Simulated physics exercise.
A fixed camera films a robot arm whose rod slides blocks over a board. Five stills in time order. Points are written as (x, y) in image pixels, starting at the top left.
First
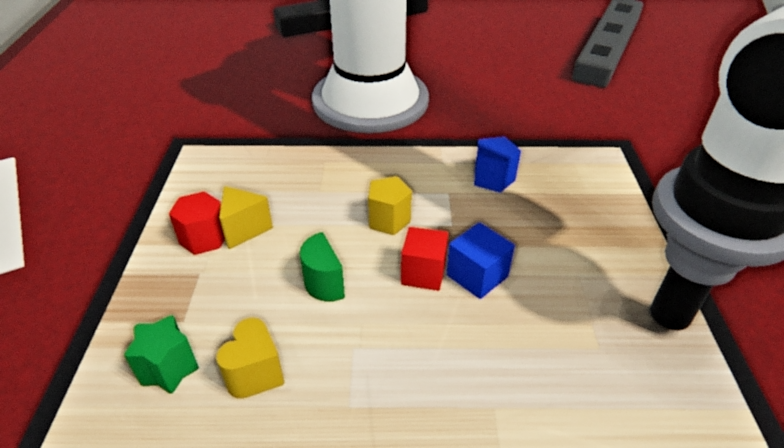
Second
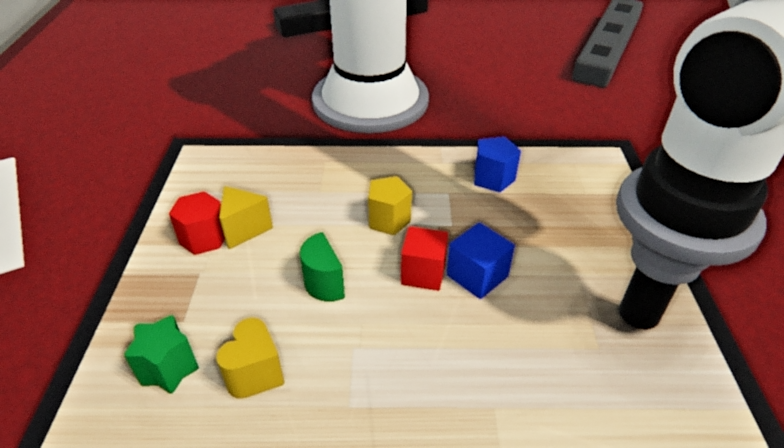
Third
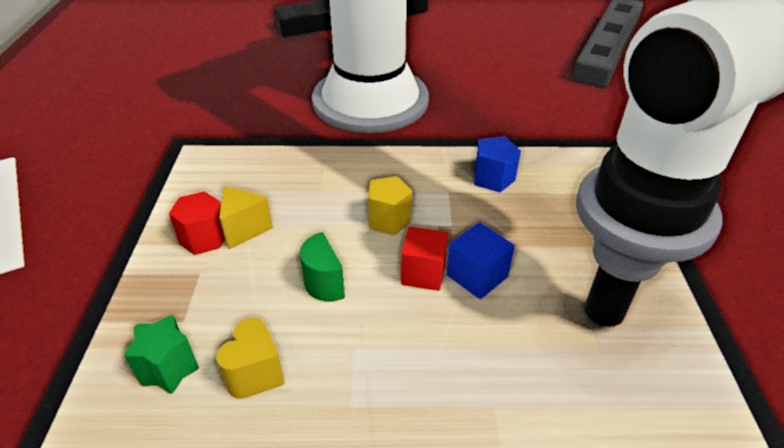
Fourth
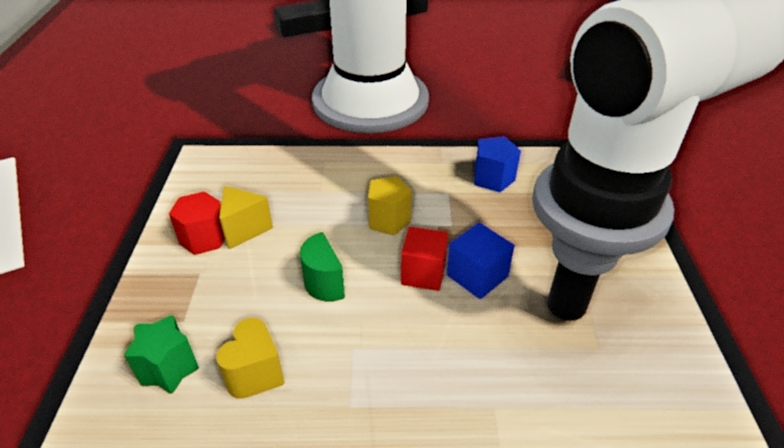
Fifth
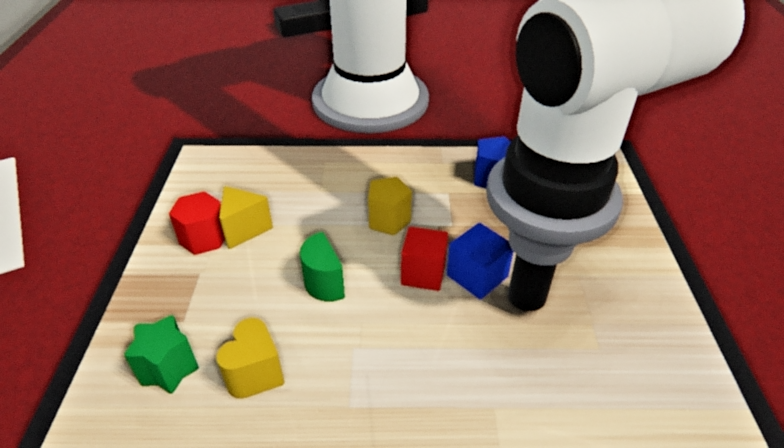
A robot arm moves its black rod left across the board toward the blue cube.
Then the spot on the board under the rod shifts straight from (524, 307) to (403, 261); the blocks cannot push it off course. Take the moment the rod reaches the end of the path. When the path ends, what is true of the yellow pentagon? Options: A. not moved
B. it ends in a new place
Choice A: Not moved.
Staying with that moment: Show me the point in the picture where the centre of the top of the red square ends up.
The red square ends near (361, 220).
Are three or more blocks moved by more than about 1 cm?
The answer is no.
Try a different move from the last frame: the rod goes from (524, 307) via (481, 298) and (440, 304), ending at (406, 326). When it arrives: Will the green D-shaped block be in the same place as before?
Yes, that is what happens.
What follows on the original path. One third of the way, rod at (484, 280); red square at (418, 239), turned 25° anticlockwise; blue square at (463, 231), turned 20° clockwise.
Two thirds of the way, rod at (442, 265); red square at (400, 233), turned 30° anticlockwise; blue square at (445, 214), turned 50° clockwise.
At the end, rod at (404, 251); yellow pentagon not moved; red square at (361, 220), turned 30° anticlockwise; blue square at (442, 211), turned 65° clockwise.
